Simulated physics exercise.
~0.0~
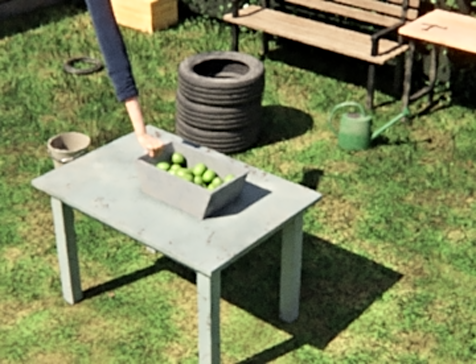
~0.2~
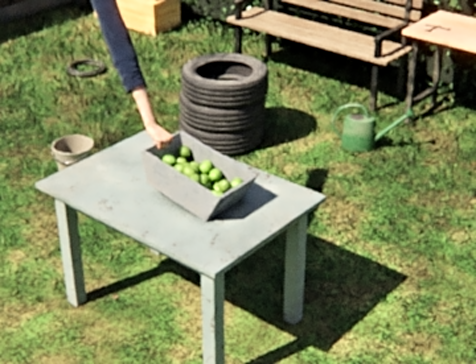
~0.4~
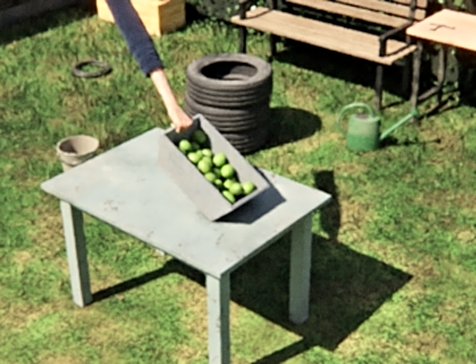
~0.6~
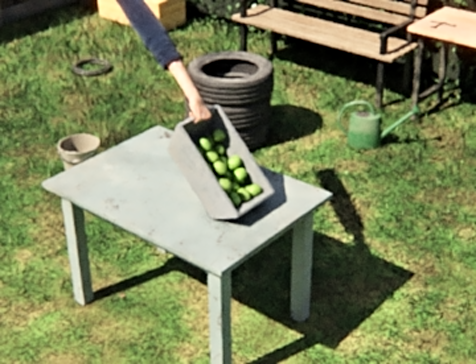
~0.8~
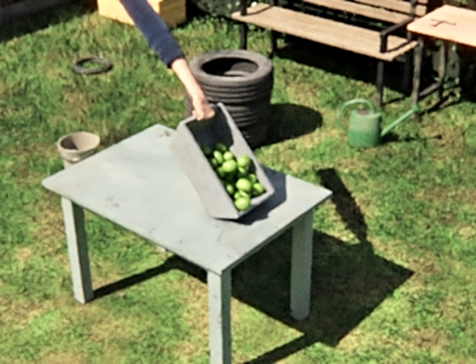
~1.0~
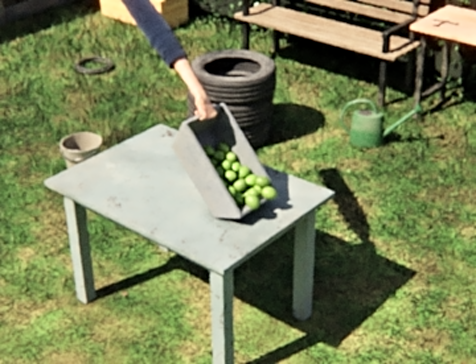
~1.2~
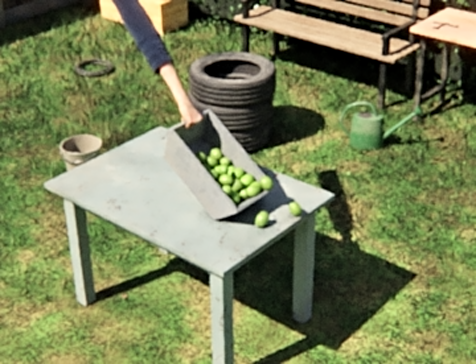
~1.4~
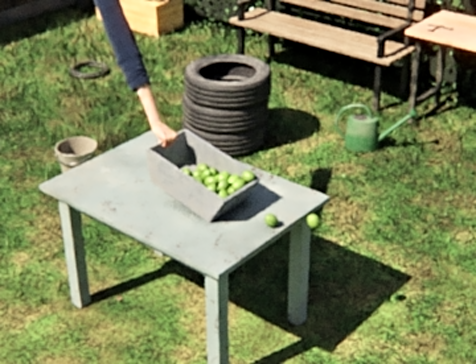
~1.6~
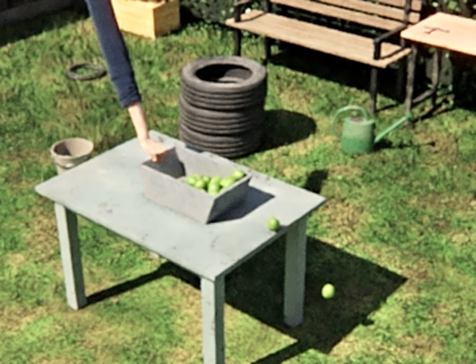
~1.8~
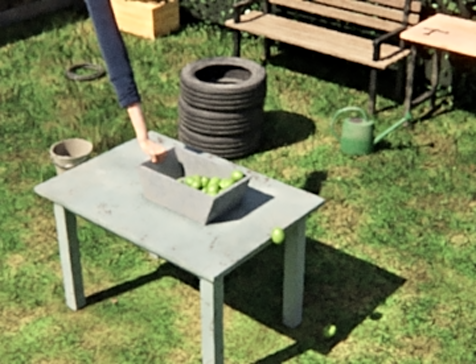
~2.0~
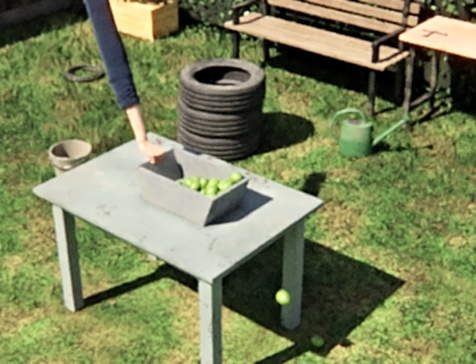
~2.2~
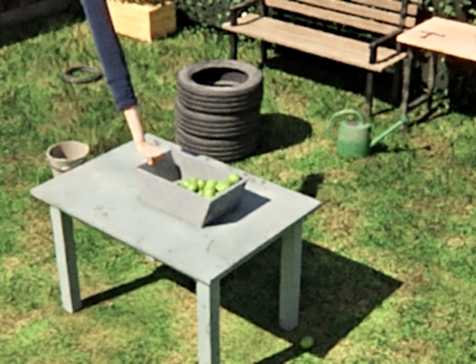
A hand lifted the left end of a grey crate of limes on a garden table, tilting it steeply until two limes rolled out, then lowered it flat as they dropped off the table onto the grass, leaving most still inside.
